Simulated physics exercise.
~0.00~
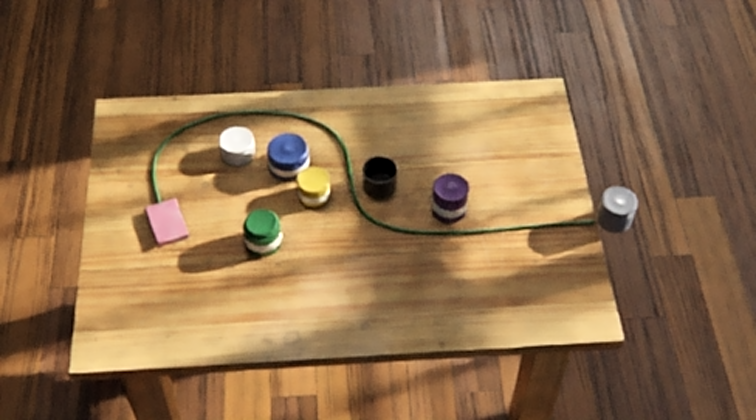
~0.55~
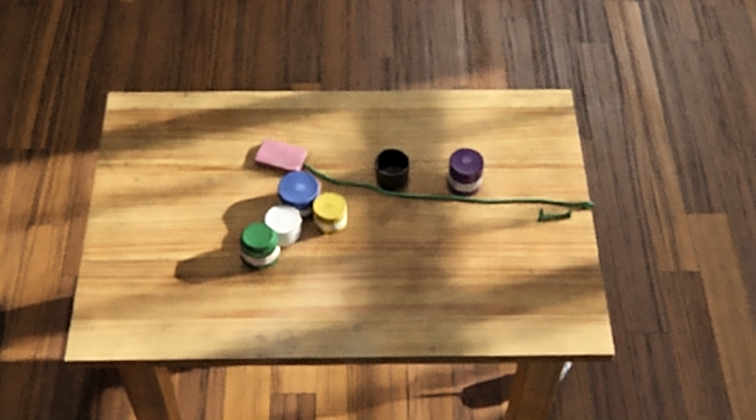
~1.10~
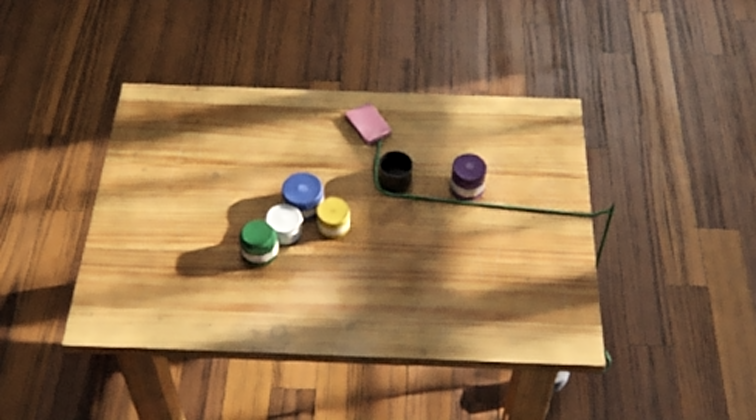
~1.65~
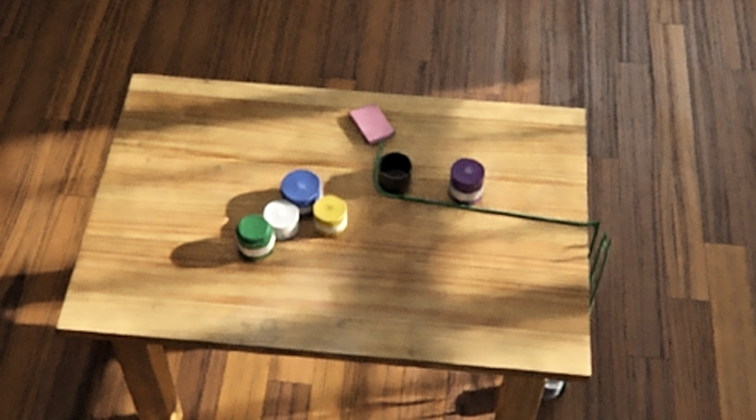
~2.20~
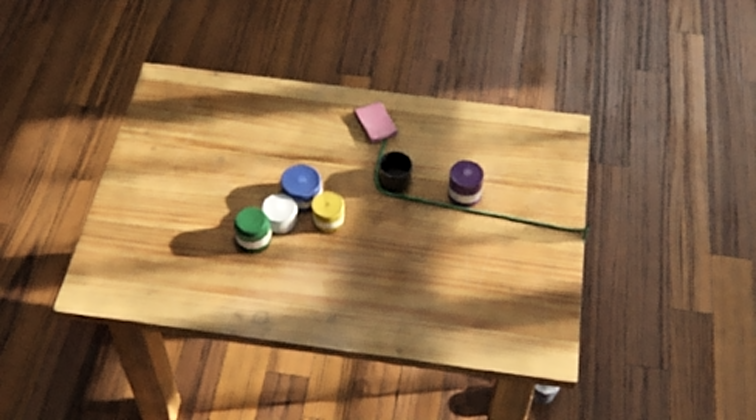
A grey speaker drops off the table, its cable dragging the pink phone rightward past jars.
